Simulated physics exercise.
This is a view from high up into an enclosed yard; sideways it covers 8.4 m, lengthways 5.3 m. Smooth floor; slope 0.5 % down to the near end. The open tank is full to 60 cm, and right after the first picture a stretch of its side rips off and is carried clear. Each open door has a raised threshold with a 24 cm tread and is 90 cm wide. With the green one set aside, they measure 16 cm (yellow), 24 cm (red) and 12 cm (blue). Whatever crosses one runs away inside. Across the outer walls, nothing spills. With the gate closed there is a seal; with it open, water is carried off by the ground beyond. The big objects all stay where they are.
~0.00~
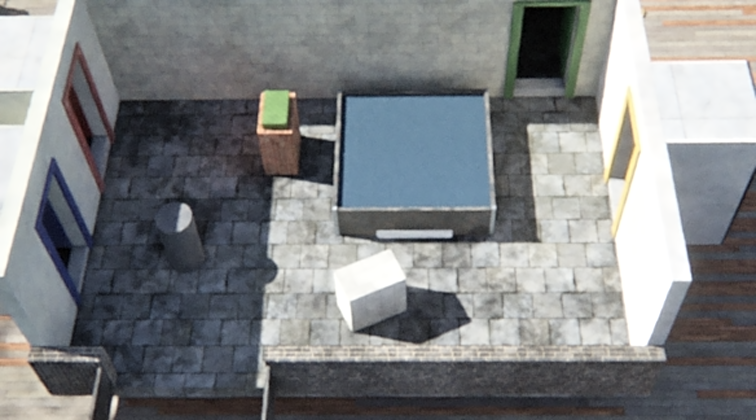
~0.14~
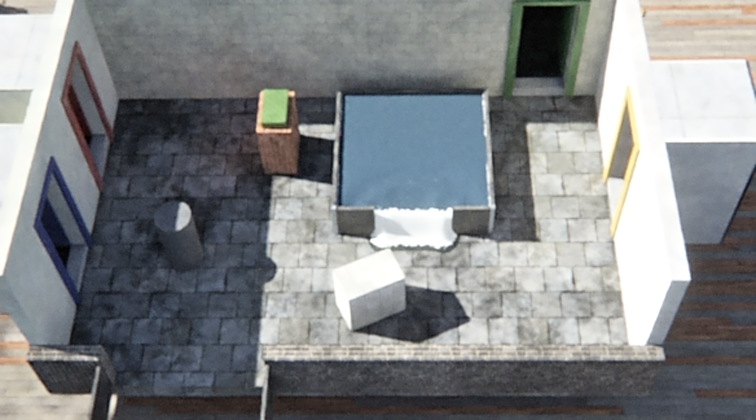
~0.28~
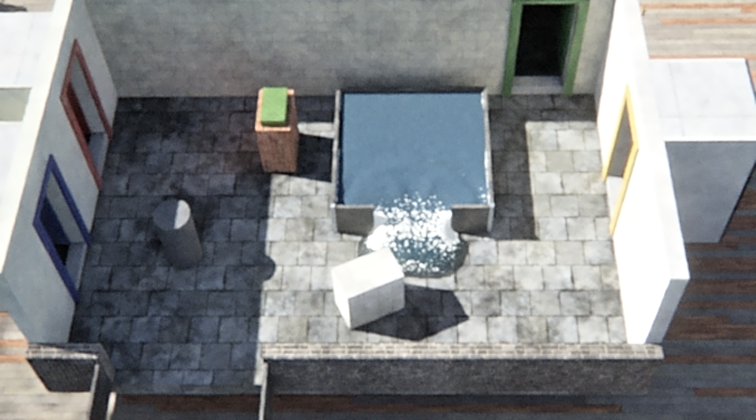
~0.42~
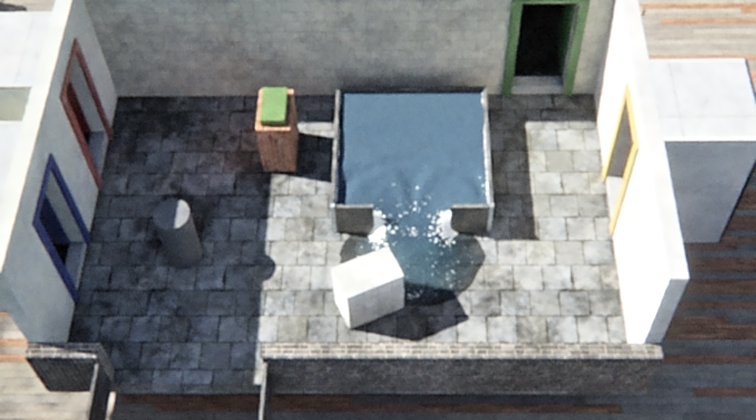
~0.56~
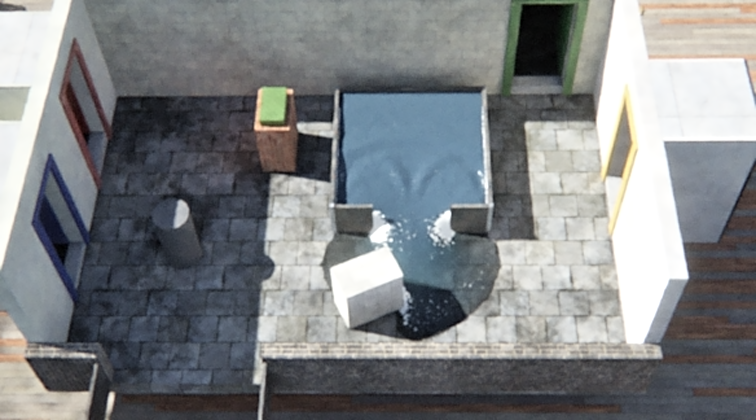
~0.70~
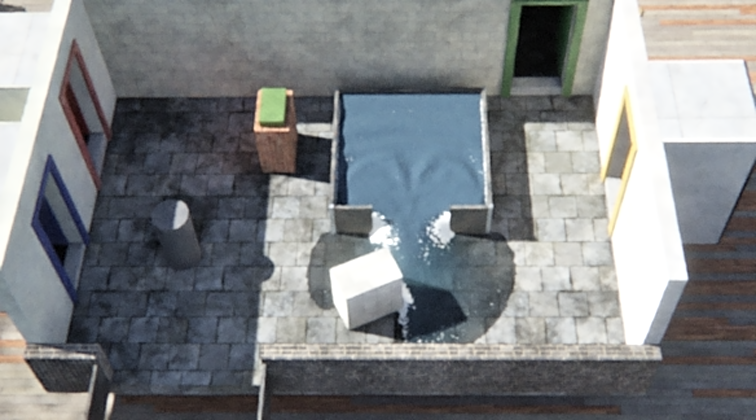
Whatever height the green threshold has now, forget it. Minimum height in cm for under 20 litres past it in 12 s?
Approx. 13.5 cm.
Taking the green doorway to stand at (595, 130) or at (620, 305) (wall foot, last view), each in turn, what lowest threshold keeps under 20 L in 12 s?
Around 12.5 and 21 cm respectively.
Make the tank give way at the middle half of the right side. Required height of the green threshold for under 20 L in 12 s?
Then the minimum is about 19 cm.
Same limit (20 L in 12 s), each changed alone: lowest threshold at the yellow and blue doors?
You'd want some 9.5 cm at yellow and some 8.0 cm at blue.
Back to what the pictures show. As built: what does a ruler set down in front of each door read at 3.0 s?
At the green door the depth is 0 cm, at blue 5 cm, at red 0 cm and at yellow 3 cm.
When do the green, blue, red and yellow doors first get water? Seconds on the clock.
For green it's 4.0 s, for blue 2.8 s, for red 4.5 s, and for yellow 2.8 s.
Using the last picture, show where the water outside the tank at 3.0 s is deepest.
Around (611, 370).
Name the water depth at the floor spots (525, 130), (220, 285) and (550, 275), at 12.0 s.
Some 12, 6 and 8 cm.
After 1.4 s water covers 20 % of the floor, deepest (40 cm) near (390, 275); it has not reached the green door.
After 3.0 s water covers 50 % of the floor, deepest (38 cm) near (611, 370); it has not reached the green door.
After 12.0 s water covers 95 % of the floor, deepest (14 cm) near (475, 370); 11 cm at the green door, 0 litres in over its 20 cm threshold.
At the green door as built, the water arrived by 4.1 s and peaked near 18 cm at 5.8 s.
With a threshold of 11.5 cm, 50 litres would have come in within the 12 s; with 15.5 cm, 4 litres. So under 20 litres takes about 13.5 cm.
